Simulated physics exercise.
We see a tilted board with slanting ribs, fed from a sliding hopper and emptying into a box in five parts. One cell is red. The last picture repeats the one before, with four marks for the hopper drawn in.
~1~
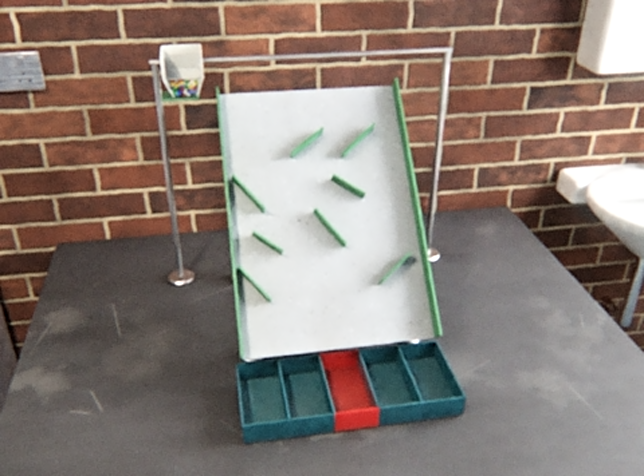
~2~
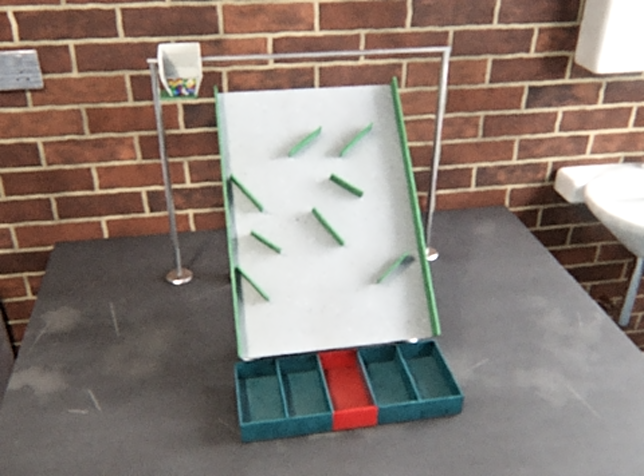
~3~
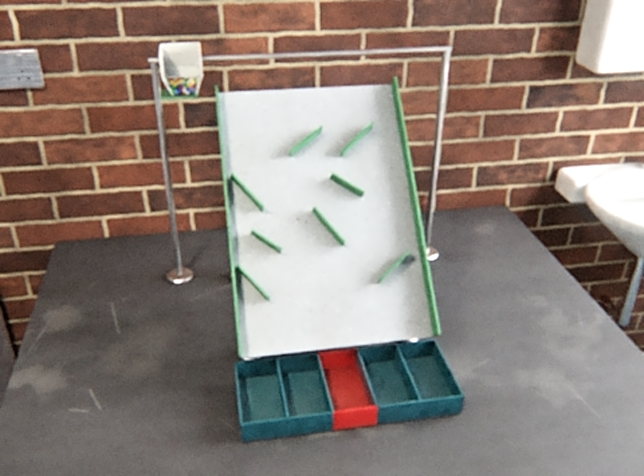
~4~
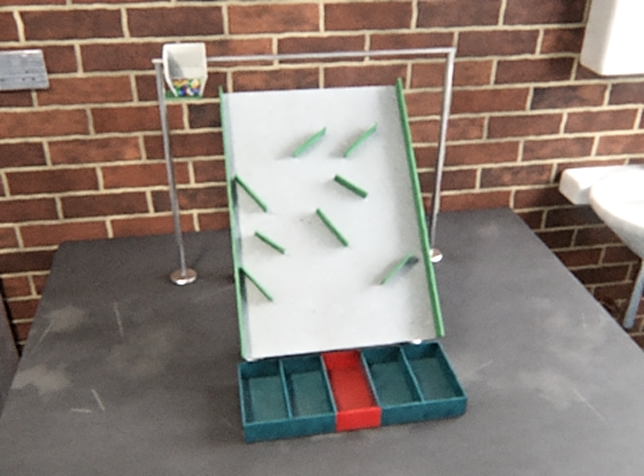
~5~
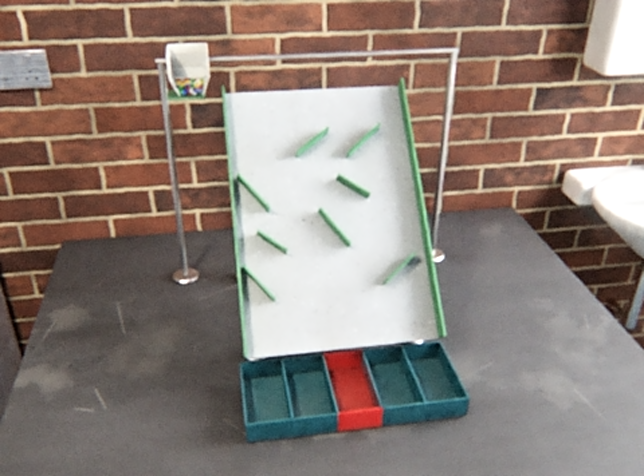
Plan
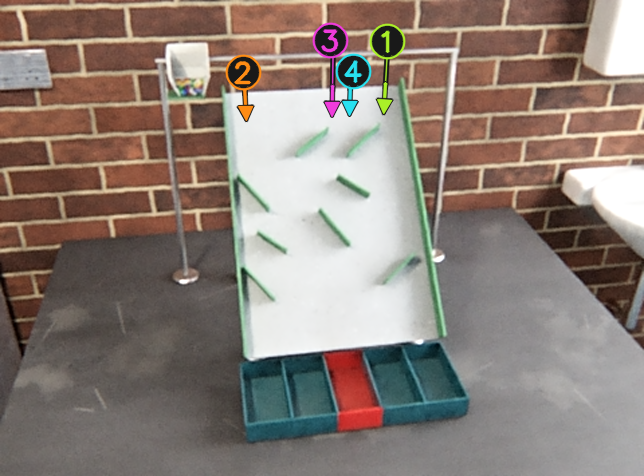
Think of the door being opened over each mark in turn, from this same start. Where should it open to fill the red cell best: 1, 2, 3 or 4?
2 is best.
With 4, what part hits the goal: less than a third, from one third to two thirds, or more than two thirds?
Less than a third.
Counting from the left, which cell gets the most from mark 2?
It is the third one.
On the marked copy, mark 1 meets the board at (384, 108); mark 2 meets the board at (246, 115); mark 3 meets the board at (332, 111); mark 4 meets the board at (349, 110).
With 1, about a quarter in the red cell, about half in other cells, about a quarter outside the box.
With 2, about a third in the red cell, about a quarter in other cells, about a third outside the box.
With 3, about a quarter in the red cell, about half in other cells, about a quarter outside the box.
With 4, a small part in the red cell, about half in other cells, about a third outside the box.
